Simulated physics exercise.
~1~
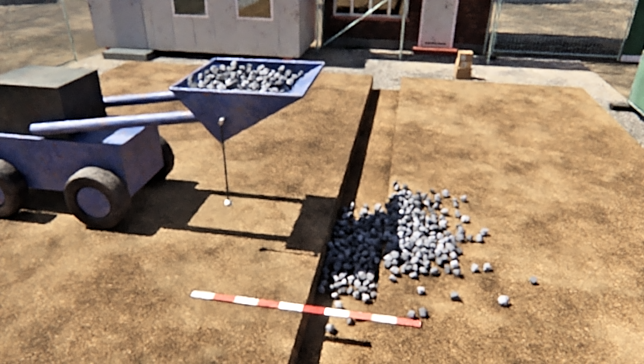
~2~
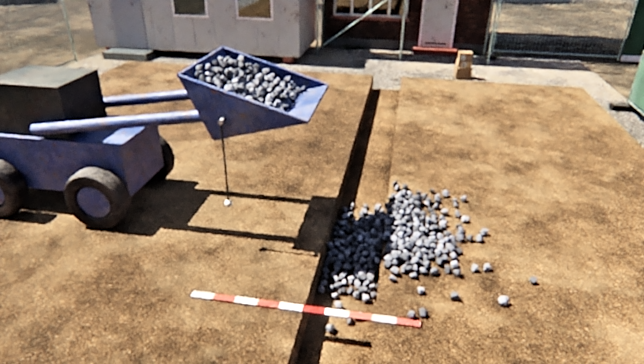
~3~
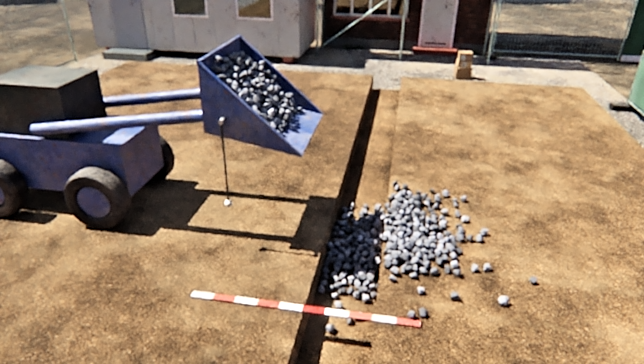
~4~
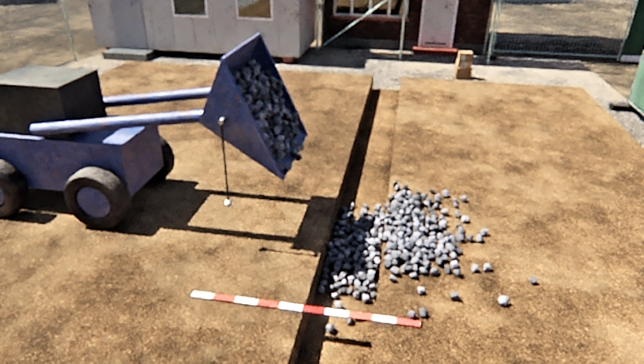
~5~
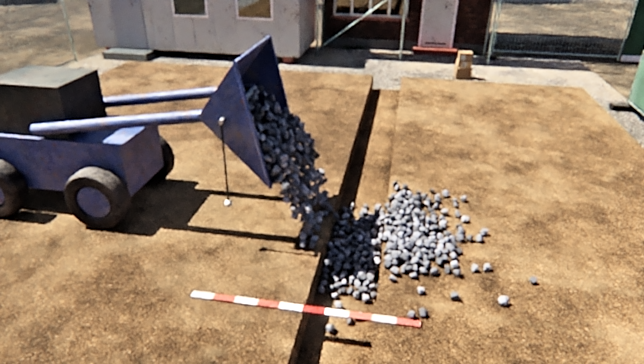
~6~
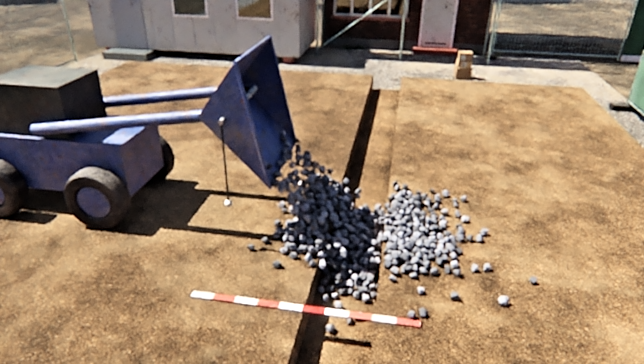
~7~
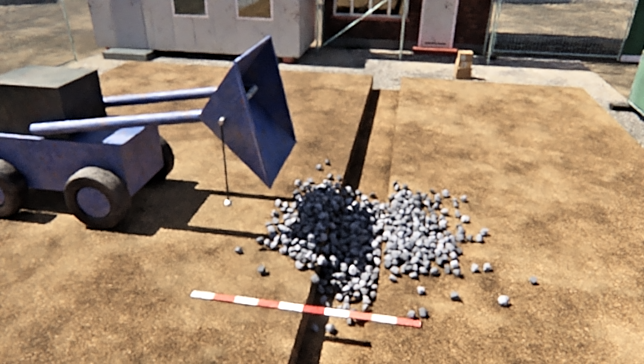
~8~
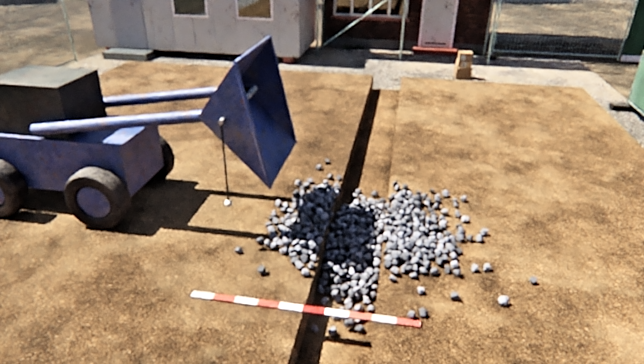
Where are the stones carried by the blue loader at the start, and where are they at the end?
At the start the stones sit in the raised bucket. At the end they lie lower down and to the right, heaped on the ground in the trench and along its left side.
